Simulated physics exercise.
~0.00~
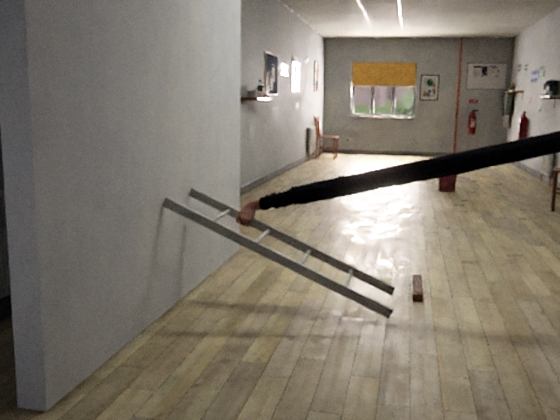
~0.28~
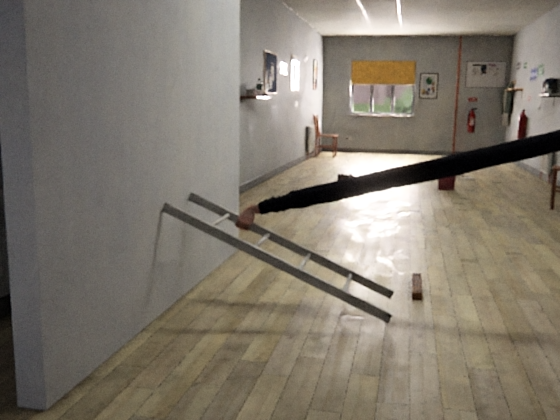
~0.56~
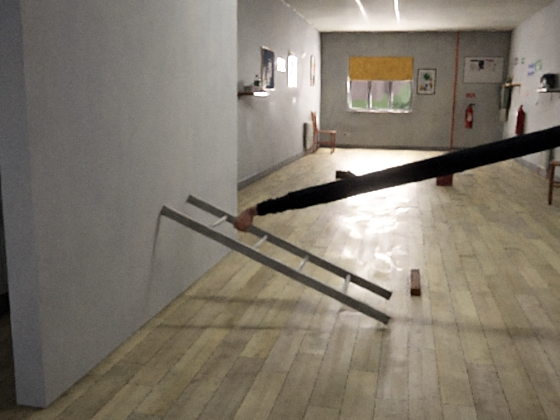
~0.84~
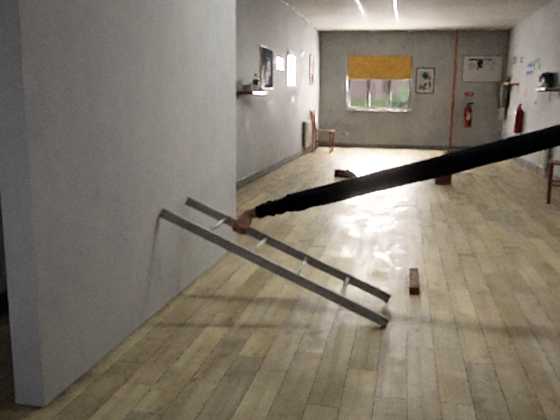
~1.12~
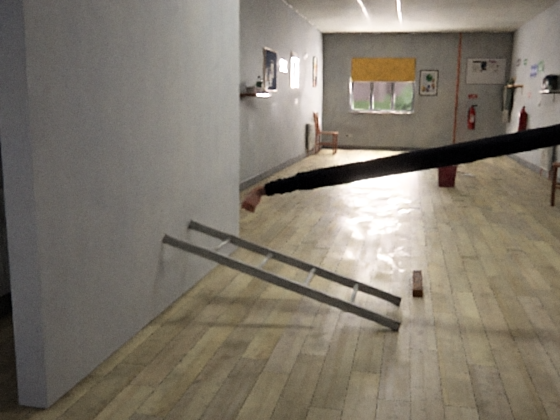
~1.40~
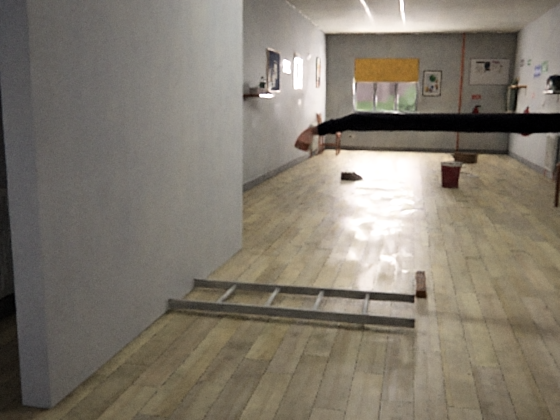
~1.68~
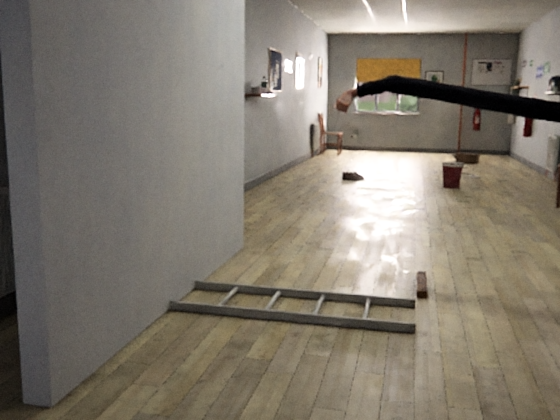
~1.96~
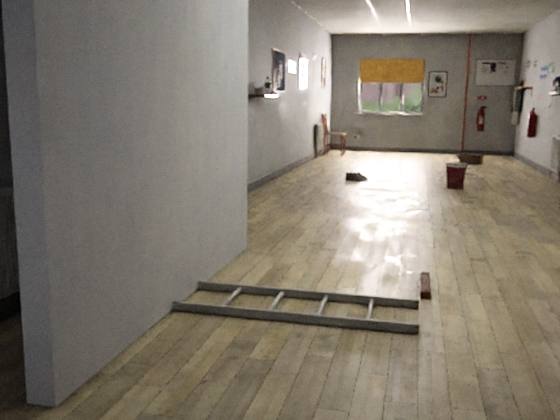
The footage shows a hand steadying a light-coloured ladder leaning at a low angle against a wall, then letting go and drawing back. The ladder's feet slide right as its top drops down the wall, and it ends flat on the floor, near a small wooden batten.
